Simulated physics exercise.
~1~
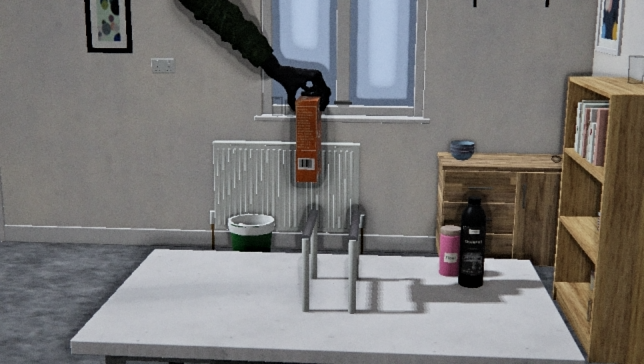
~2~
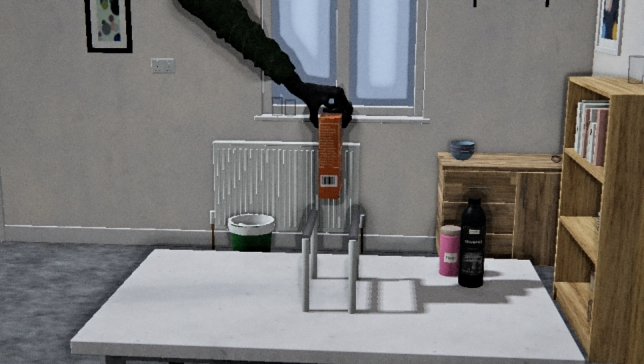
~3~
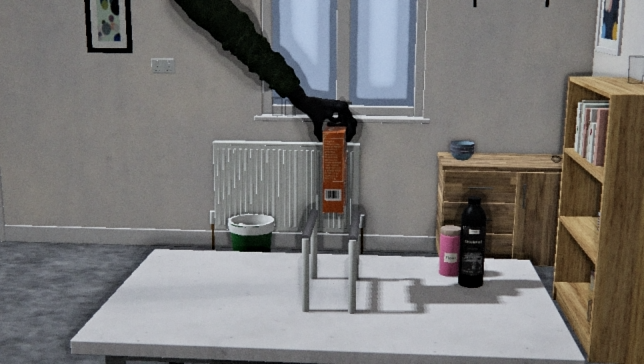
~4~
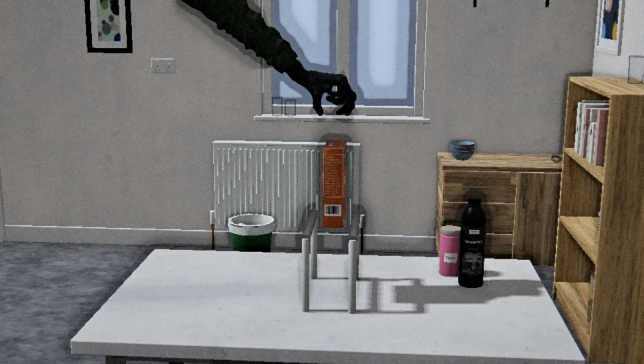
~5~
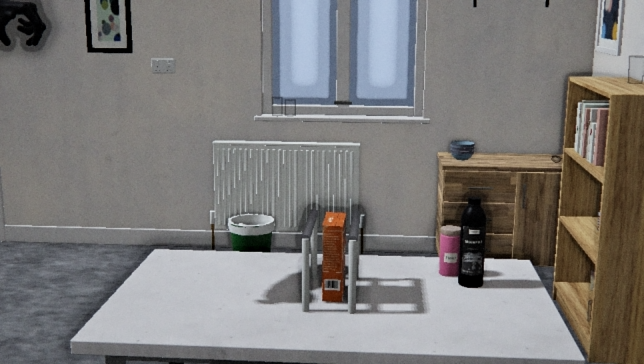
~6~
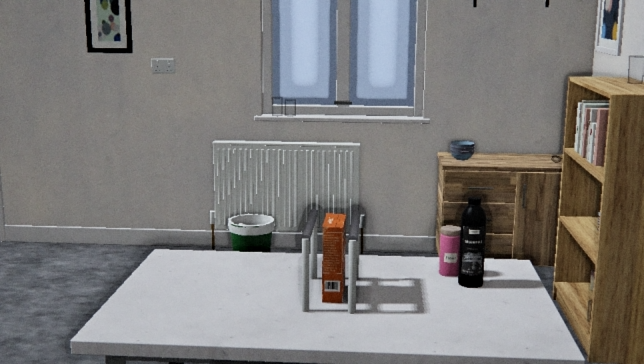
In a room with a white table, a dark hand lowers an upright orange packet above two grey supports set slightly apart, releases it and withdraws left; the packet drops through the gap and stands between them, while a black bottle and pink jar stay still.
